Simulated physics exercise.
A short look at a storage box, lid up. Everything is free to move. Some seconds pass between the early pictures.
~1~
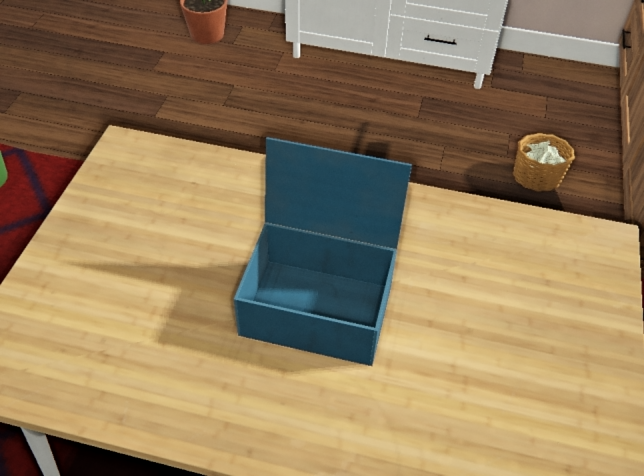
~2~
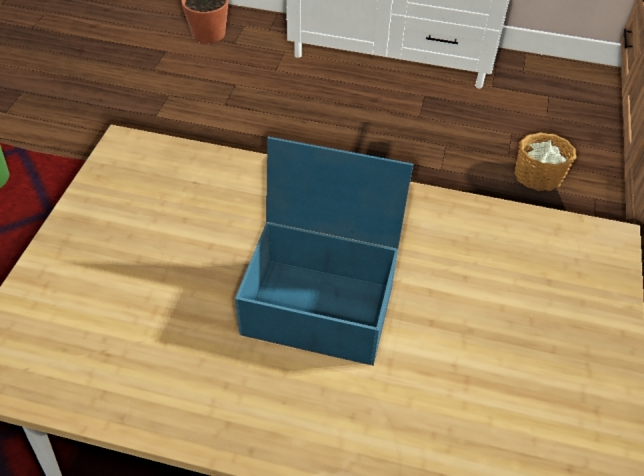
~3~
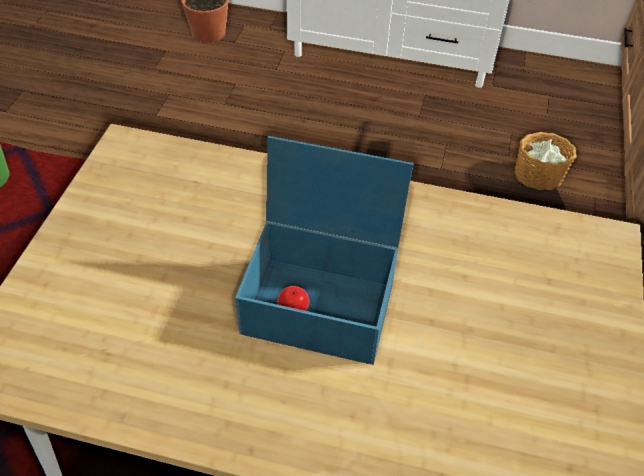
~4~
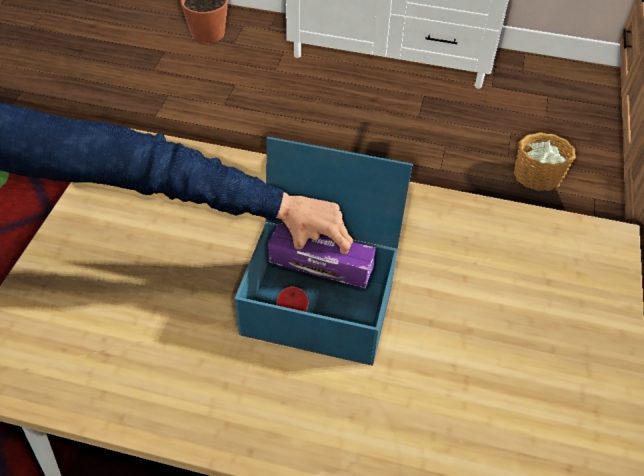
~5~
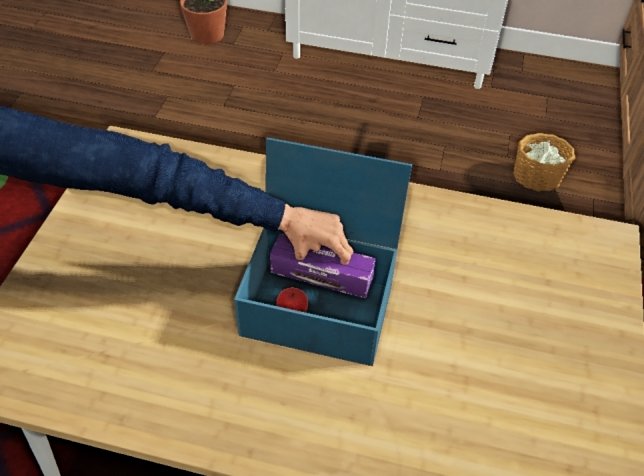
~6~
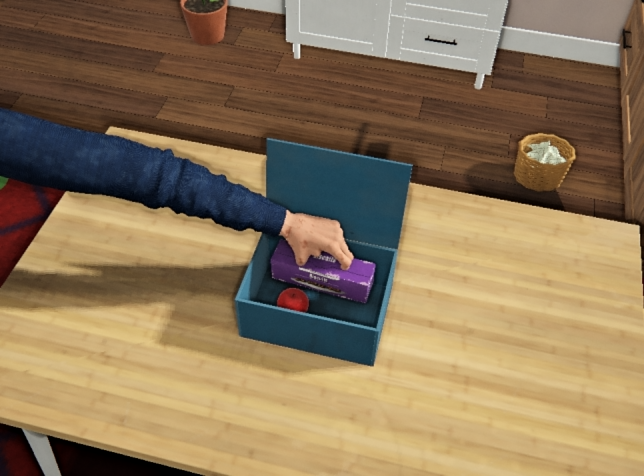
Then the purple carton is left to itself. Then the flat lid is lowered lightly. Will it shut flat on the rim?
Here the lid sits on the rim.
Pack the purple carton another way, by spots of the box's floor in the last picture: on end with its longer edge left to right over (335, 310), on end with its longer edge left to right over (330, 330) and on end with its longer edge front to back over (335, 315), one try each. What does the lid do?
First, it is held up; second, it is held up; third, it stays ajar.
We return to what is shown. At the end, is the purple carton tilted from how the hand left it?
The purple carton keeps its pose.
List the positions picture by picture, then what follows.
In the first frame, the last thing is not in view yet.
In the second frame, the last thing is not in view yet.
In the third frame, the last thing is not in view yet.
The fourth frame shows coming down; purple carton (321, 255).
The fifth frame shows coming down; purple carton (323, 266).
The sixth frame shows in place under the hand; purple carton (323, 271).
Then, 1.30 s past the last view, lid 84° above the rim; purple carton displaced a little near (321, 286); red apple displaced about its own width.
Then, 1.80 s past the last view, lid 33° above the rim; purple carton displaced a little near (321, 286); red apple displaced about its own width.
Finally, lid shut; moved from the start, purple carton and red apple. Final places as the last picture's camera would see them, purple carton near (321, 286).
